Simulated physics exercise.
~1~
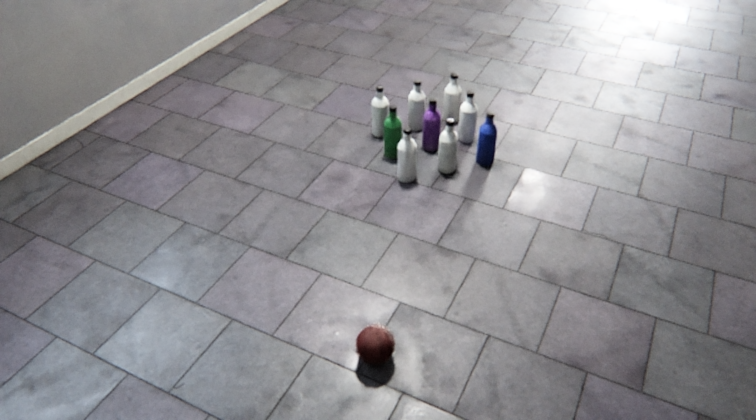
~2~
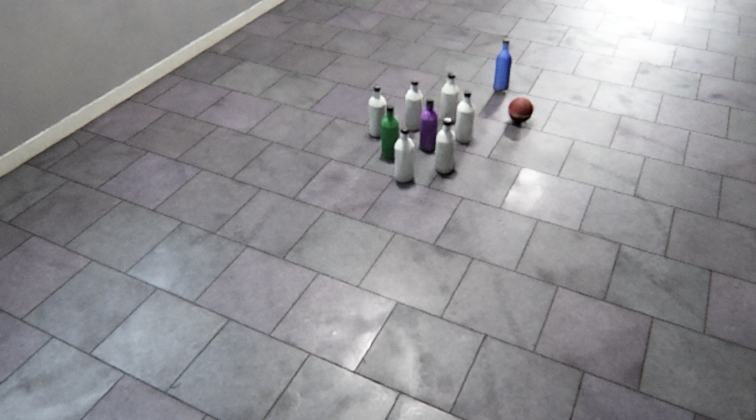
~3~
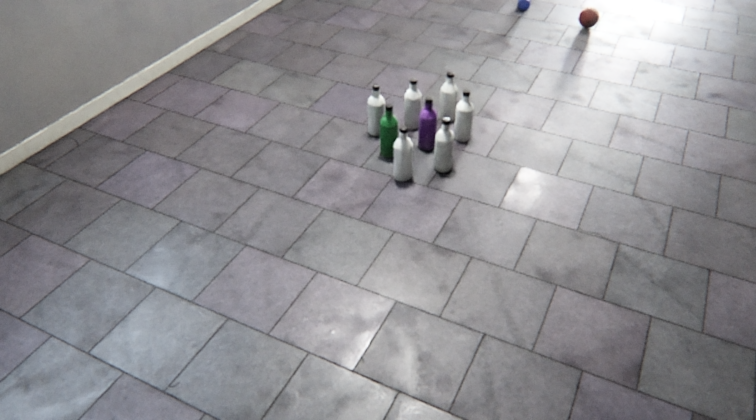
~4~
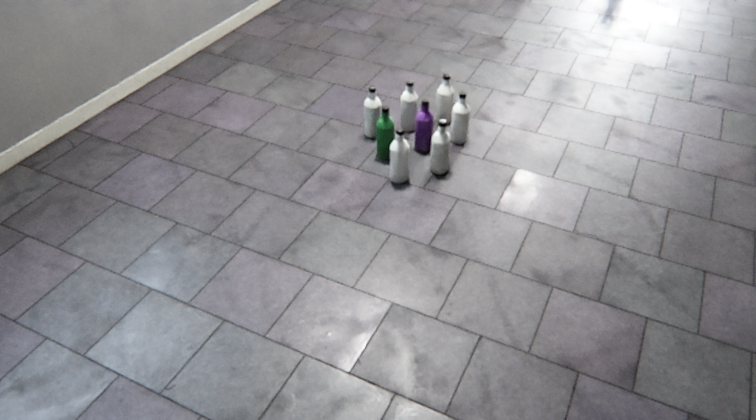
A dark red ball sits low in the middle of a grey tiled floor, seen from above at a slant, with a pale-edged wall on the left. Beyond it stands a cluster of capped bottles, mostly whitish, with a green one, a purple one and a blue one at the right. The ball travels up and to the right, and the blue bottle is knocked away from the group. Both carry on toward the top edge, where only a bit of blue still shows. Finally both are out of sight, while the green, purple and whitish bottles remain standing.
